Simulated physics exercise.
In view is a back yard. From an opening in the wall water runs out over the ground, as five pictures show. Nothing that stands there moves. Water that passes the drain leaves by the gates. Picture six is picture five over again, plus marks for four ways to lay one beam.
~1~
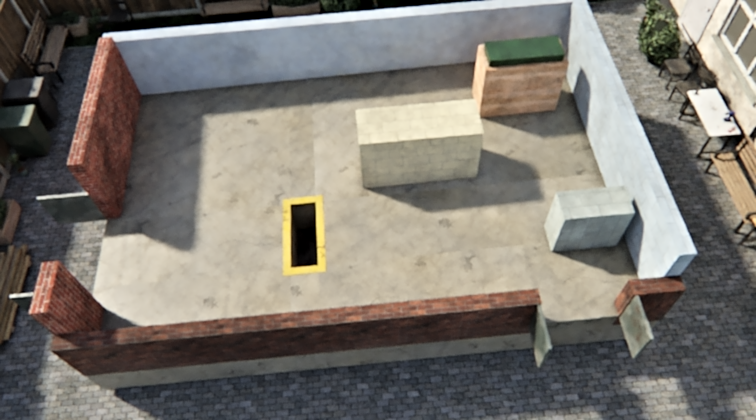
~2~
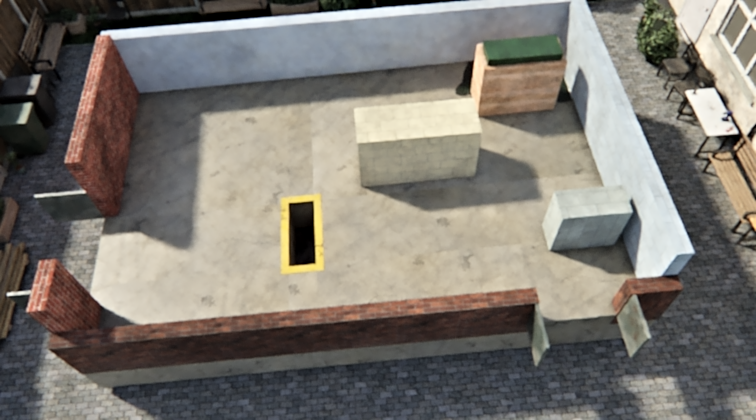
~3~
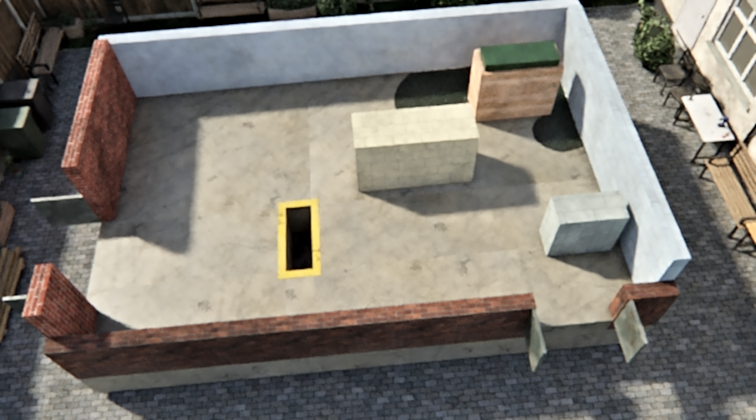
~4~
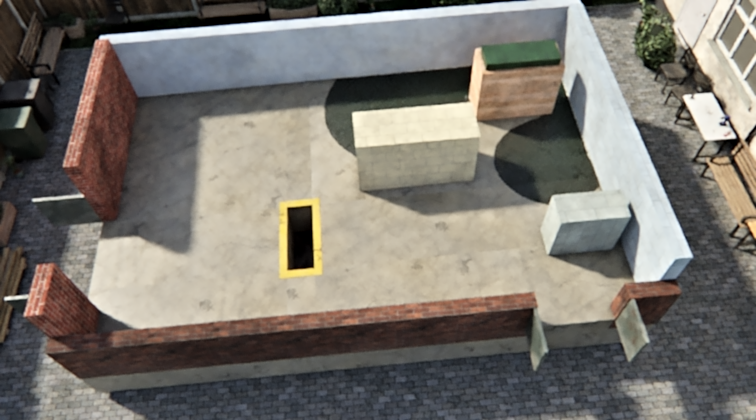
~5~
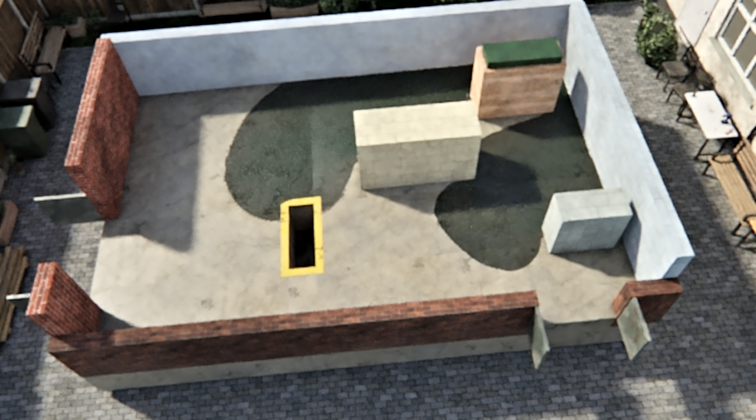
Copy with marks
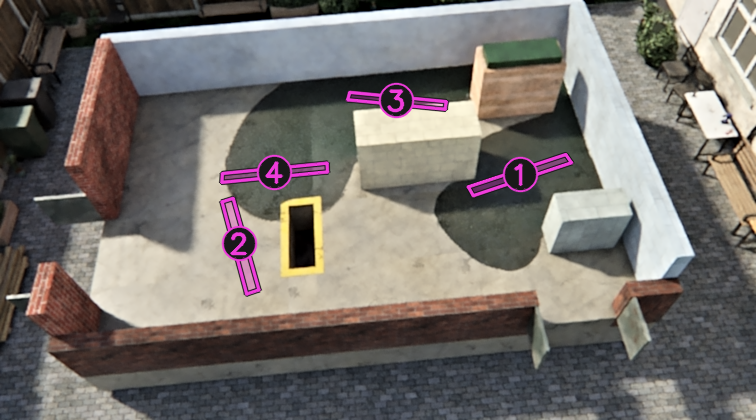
In a walled back yard, a dark wet patch appears around a brick block with a green top near the back right corner, then spreads left and forward around a pale block, while the yellow-edged gully remains dry.
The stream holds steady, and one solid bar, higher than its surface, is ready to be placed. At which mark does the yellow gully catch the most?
2.
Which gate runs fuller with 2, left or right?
More leaves on the left.
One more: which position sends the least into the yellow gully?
It is 3.
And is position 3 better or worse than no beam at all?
Worse.
On the marked copy, 1 from (470, 191) to (568, 158); 2 from (227, 200) to (252, 291); 3 from (348, 96) to (445, 105); 4 from (222, 177) to (327, 167).
With 1, about 11 % of the stream runs into the yellow gully, about 85 % out by the gates.
With 2, about 18 % of the stream runs into the yellow gully, about 79 % out by the gates.
With 3, about 5 % of the stream runs into the yellow gully, about 92 % out by the gates.
With 4, about 11 % of the stream runs into the yellow gully, about 84 % out by the gates.
